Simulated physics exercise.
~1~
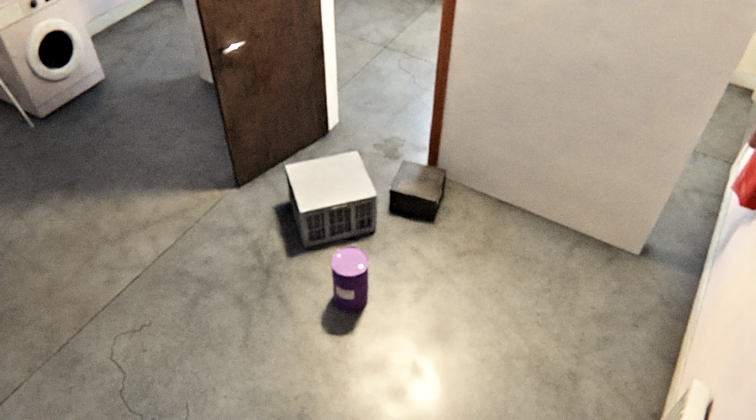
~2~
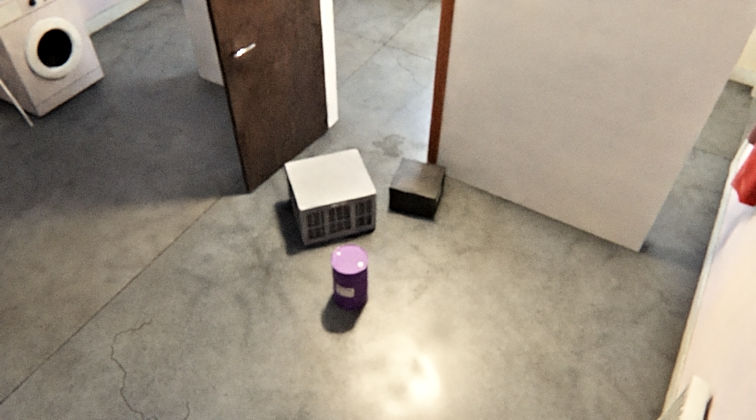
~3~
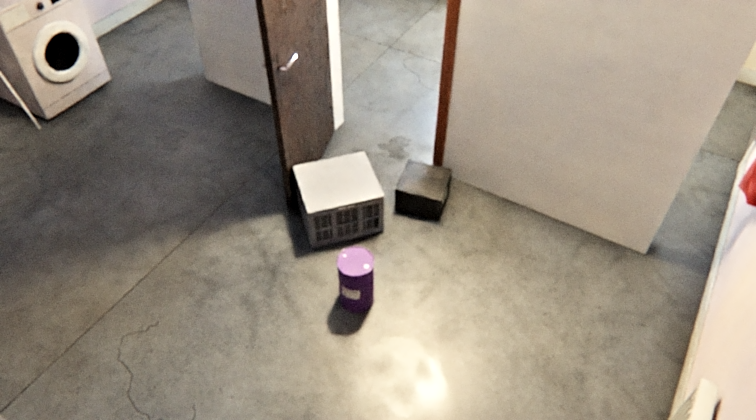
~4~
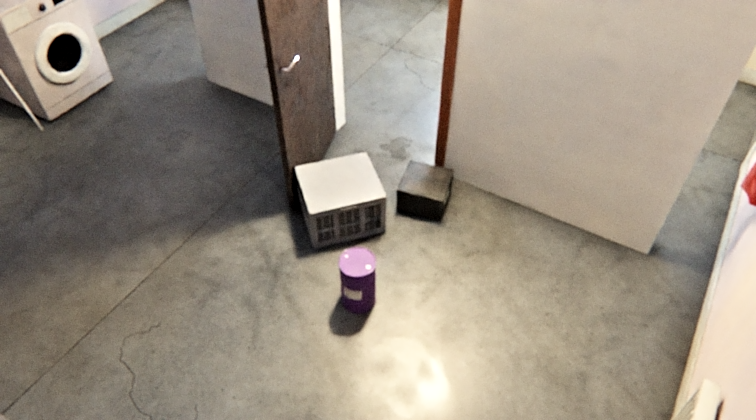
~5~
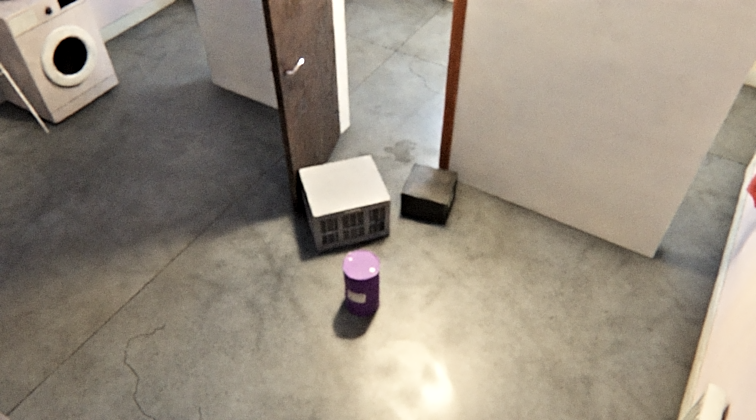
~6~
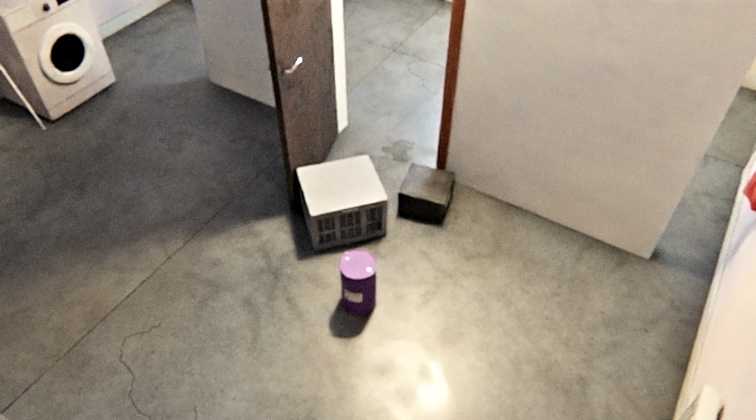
In a doorway with a concrete floor, a dark door swung partway towards its frame and came to rest against a grey chest, still well open, while the chest, a black tote and a purple canister all stayed where they were.
